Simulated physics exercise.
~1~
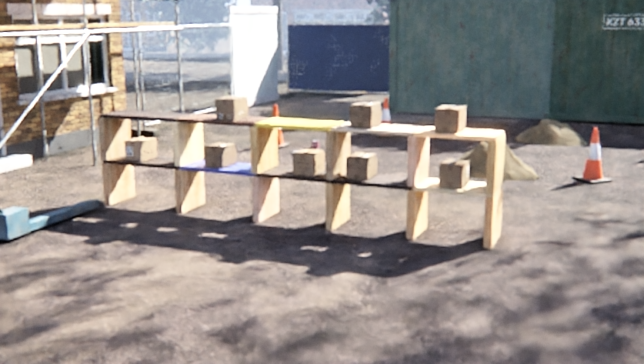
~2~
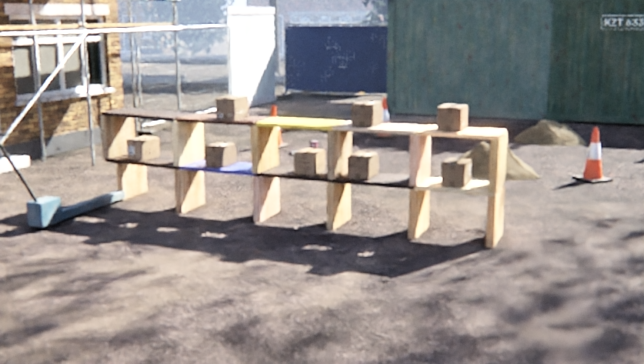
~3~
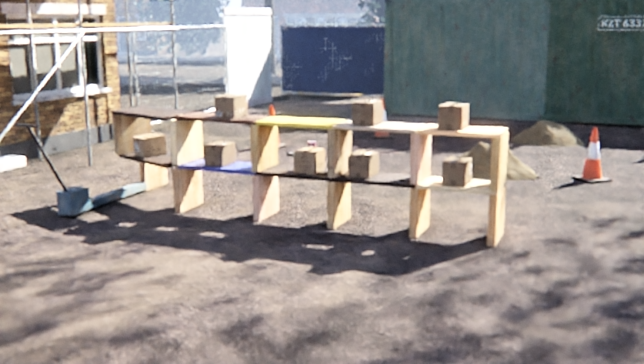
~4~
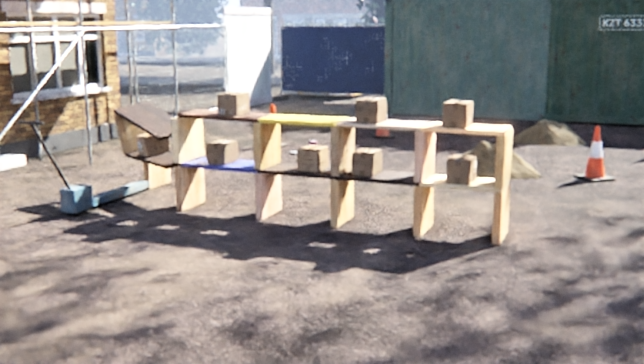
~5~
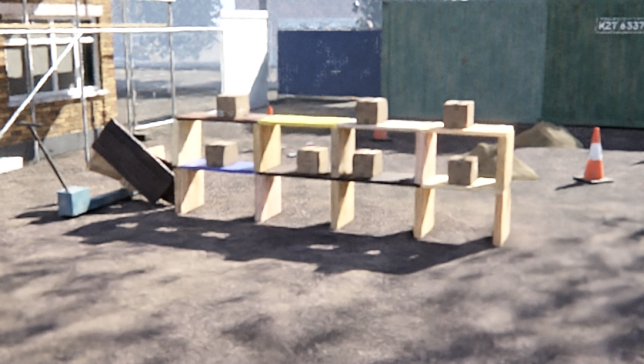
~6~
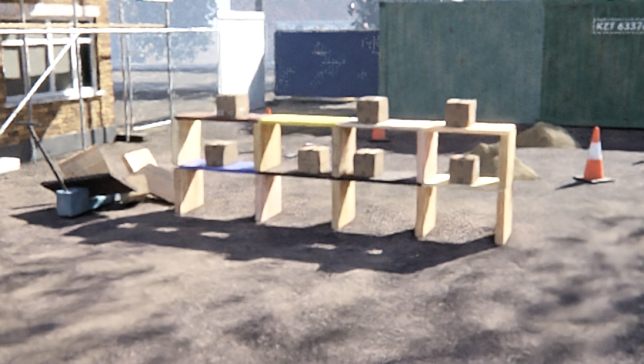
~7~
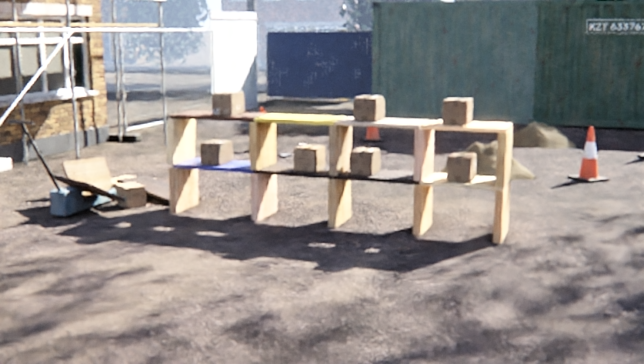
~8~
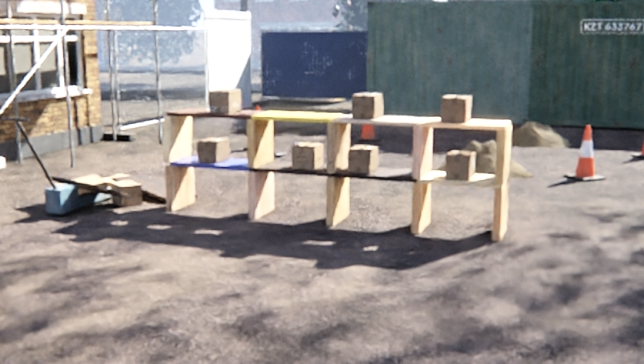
On a building site, a jack shoves the shelving's left upright and that end collapses.
